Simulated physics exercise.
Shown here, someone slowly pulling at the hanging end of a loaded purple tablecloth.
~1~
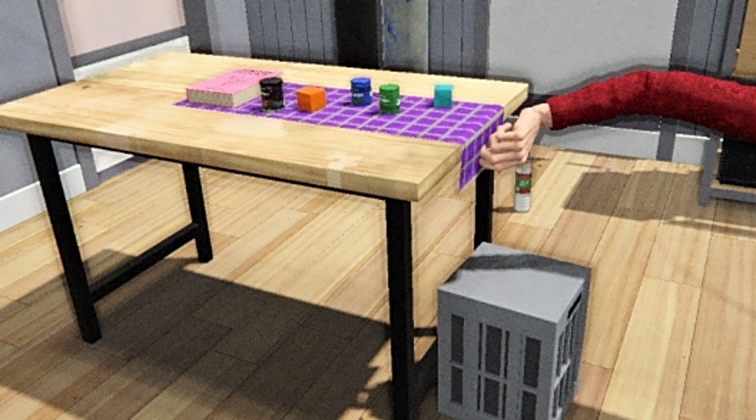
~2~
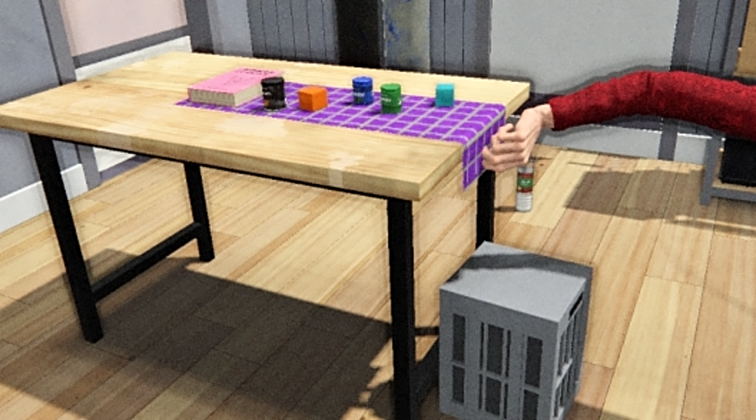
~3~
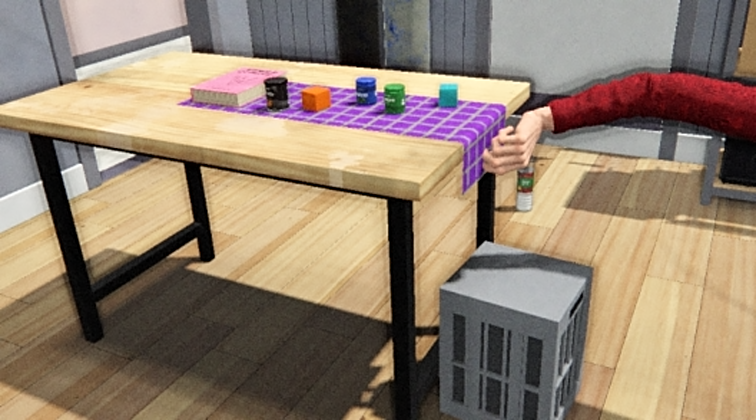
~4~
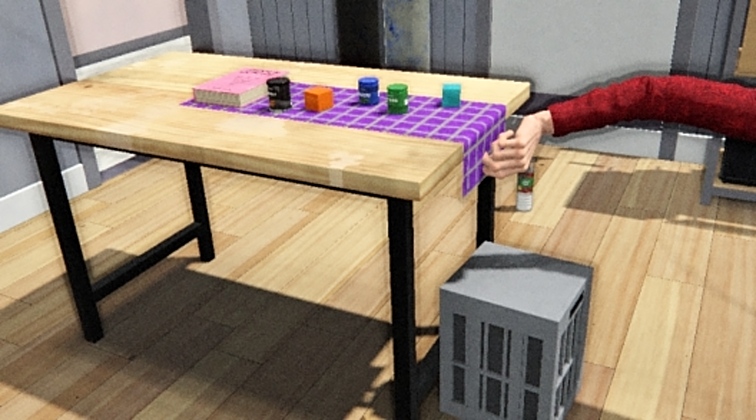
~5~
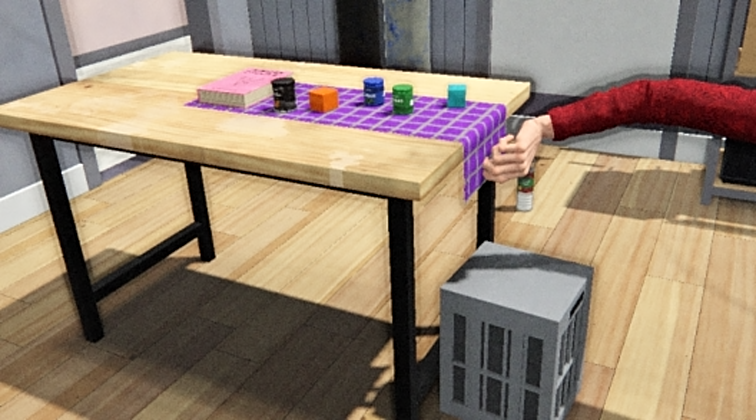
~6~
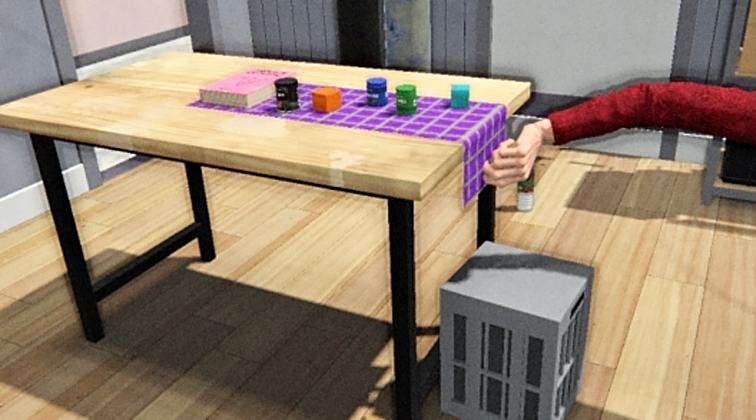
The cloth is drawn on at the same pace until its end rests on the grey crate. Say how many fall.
The workbench loses two.
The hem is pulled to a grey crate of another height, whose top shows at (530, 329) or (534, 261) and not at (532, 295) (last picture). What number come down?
It would be 3 and 1.
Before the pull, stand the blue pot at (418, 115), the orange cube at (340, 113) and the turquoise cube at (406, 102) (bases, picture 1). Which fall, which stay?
The blue pot drops off, the orange cube does not fall, the turquoise cube tumbles off.
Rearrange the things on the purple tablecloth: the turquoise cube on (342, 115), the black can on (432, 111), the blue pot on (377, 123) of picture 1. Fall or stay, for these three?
The turquoise cube stays on, the black can falls, the blue pot tumbles off.
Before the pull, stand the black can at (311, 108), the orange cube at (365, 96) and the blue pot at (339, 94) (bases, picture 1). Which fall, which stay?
The black can holds on; the orange cube stays on; the blue pot survives.
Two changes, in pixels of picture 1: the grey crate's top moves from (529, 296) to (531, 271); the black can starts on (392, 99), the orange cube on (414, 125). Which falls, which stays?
The black can does not fall; the orange cube is carried off.
Early on, hem near (487, 244); turquoise cube gone.
Midway, hem on the crate; turquoise cube and green pot gone.
Finally, hem on the crate; turquoise cube and green pot gone. The count of fallen things is two.
